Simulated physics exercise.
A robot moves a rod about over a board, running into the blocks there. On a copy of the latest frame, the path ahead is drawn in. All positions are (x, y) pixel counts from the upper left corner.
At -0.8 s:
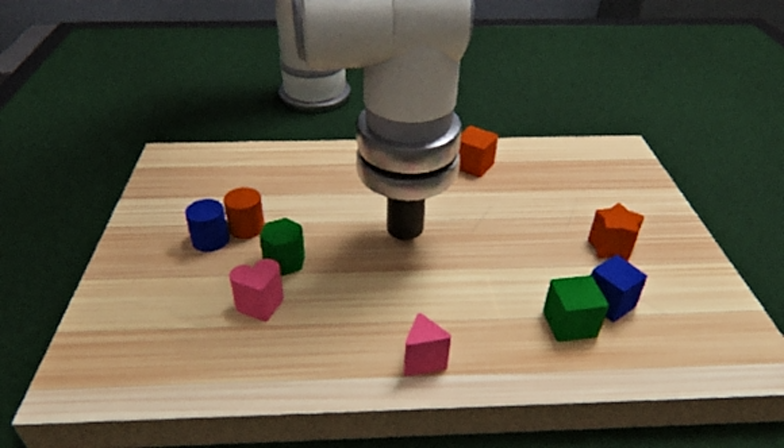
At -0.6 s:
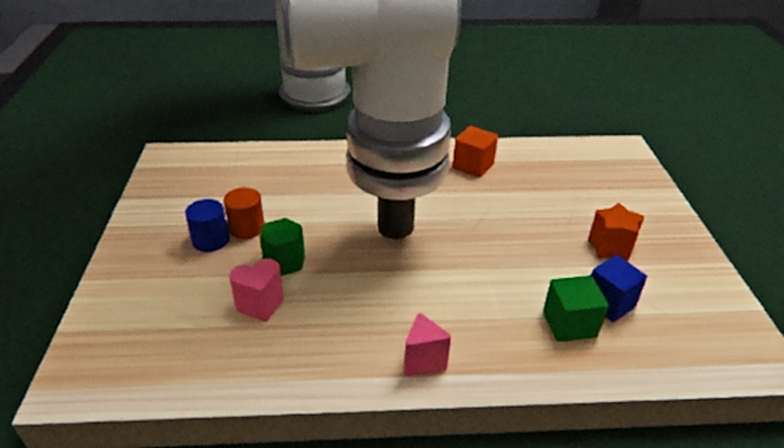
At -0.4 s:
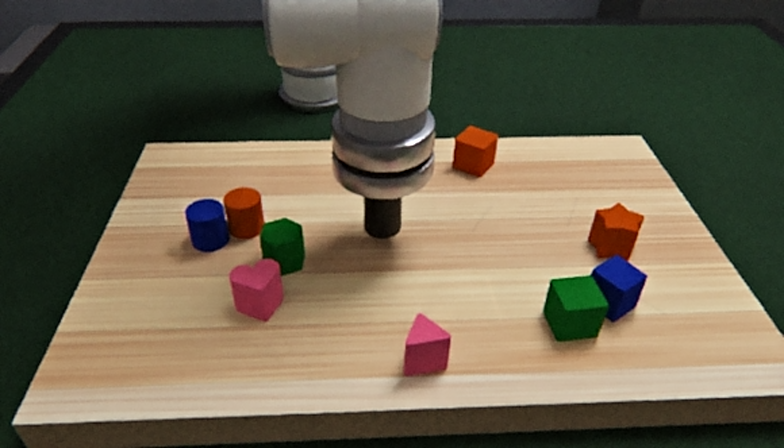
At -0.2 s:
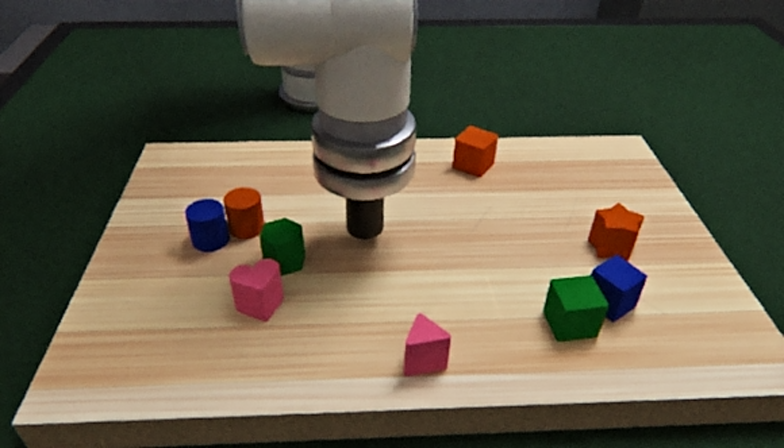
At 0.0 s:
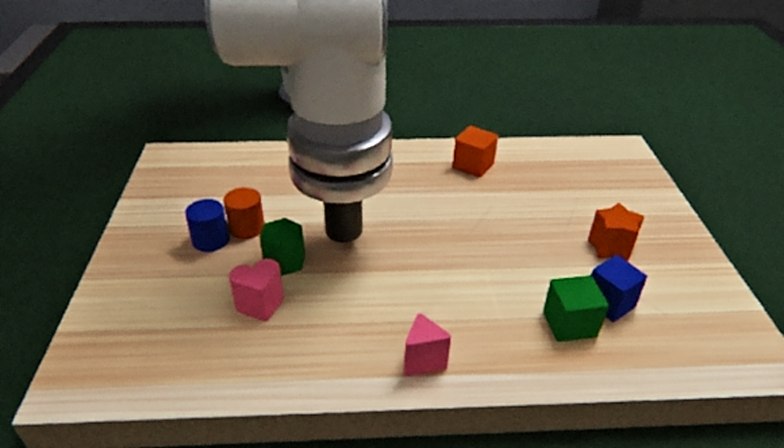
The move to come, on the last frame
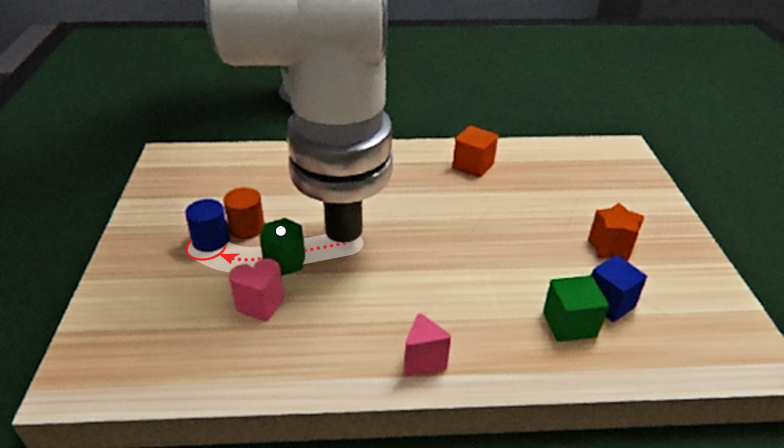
A robot arm moved its dark rod slowly to the left over a wooden board, drawing close to the green hexagonal block, while all the colored blocks around it stayed still.
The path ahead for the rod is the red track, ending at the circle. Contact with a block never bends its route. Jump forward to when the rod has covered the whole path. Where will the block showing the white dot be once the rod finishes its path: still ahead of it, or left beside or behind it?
The rod will have lost it.
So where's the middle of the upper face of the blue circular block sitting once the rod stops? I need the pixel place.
I'd expect the centre of its top face to be at (187, 196).
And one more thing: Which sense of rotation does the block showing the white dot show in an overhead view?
Overhead view: Anti-clockwise.
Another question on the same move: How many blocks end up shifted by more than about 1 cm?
I expect two blocks to be moved by more than 1 cm.
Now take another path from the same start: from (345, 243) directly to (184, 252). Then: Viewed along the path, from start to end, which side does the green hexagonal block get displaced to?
It's set to shift left.
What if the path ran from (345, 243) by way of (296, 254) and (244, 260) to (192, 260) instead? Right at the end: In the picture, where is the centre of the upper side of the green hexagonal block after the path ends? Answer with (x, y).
By then it is at (201, 257).
The drawn path runs from (345, 243) over (297, 252) and (247, 260) to (206, 247); the dot is on the green hexagonal block.
What follows on the original path. One third of the way, rod at (294, 240); green hexagonal block at (255, 239).
Two thirds of the way, rod at (243, 247); green hexagonal block at (214, 253), turned 60° anticlockwise.
At the end, rod at (203, 234); blue circular block at (187, 196); orange circular block not moved; green hexagonal block at (208, 254), turned 75° anticlockwise.
